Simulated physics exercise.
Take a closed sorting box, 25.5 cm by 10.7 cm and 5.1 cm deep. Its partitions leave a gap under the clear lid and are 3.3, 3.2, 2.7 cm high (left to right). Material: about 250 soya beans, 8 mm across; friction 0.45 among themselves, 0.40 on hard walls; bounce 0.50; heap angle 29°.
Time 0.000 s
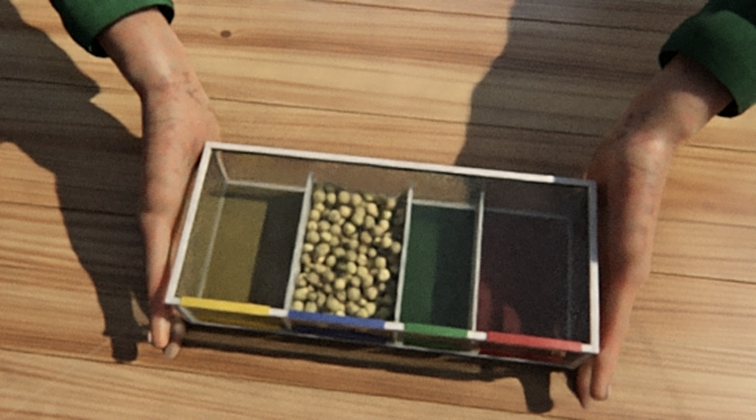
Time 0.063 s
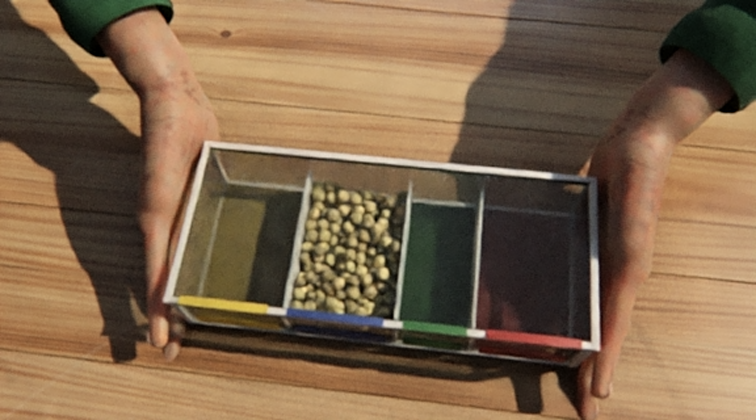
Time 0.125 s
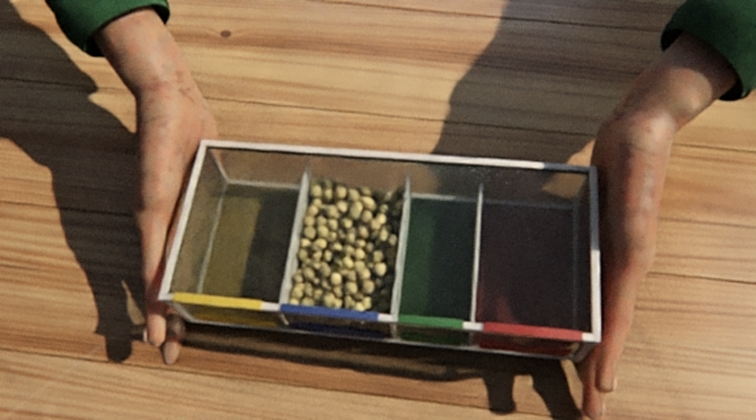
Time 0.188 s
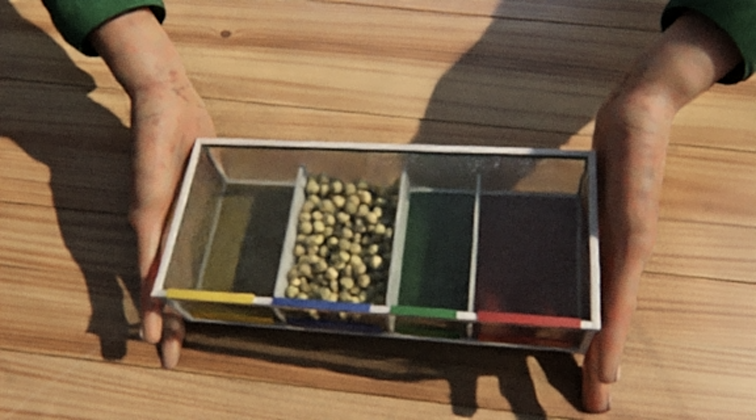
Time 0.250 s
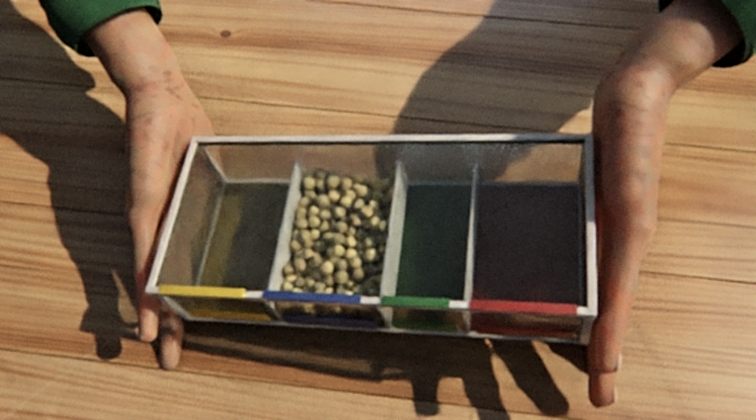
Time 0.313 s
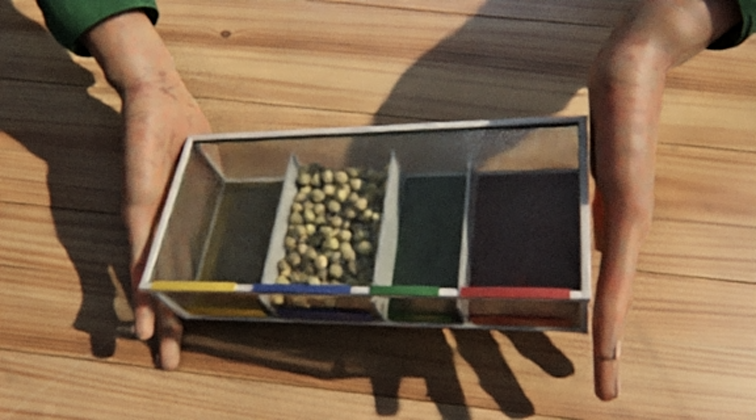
Above a wooden table, two hands gradually tilt a clear divided box of soya beans.
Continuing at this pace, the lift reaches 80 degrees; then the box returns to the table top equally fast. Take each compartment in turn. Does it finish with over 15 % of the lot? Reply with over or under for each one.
Red: Under, blue: Over, green: Under, yellow: Over.
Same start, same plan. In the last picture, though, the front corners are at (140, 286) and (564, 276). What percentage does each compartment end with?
Each compartment ends like this: Red 0 per cent, blue 60 per cent, green 0 per cent, yellow 40 per cent.
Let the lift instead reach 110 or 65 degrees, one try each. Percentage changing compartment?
About 55 and about 15 per cent, in that order.
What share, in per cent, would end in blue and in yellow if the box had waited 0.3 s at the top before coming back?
Then: Blue 65; yellow 35.
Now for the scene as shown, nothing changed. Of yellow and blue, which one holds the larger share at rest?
Blue.
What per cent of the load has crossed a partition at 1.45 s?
Near 15 in a hundred.
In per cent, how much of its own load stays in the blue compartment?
Around 70 percent stays put.
After 1.45 s, tilt 80 degrees; blue 85 %, yellow 15 %.
Then, at 2.21 s, tilt 35 degrees; blue 70 %, yellow 30 %.
Then, at 2.99 s, tilt 0 degrees; blue 70 %, yellow 30 %.
In the end, at 3.6 s, red 0 %, blue 70 %, green 0 %, yellow 30 %.
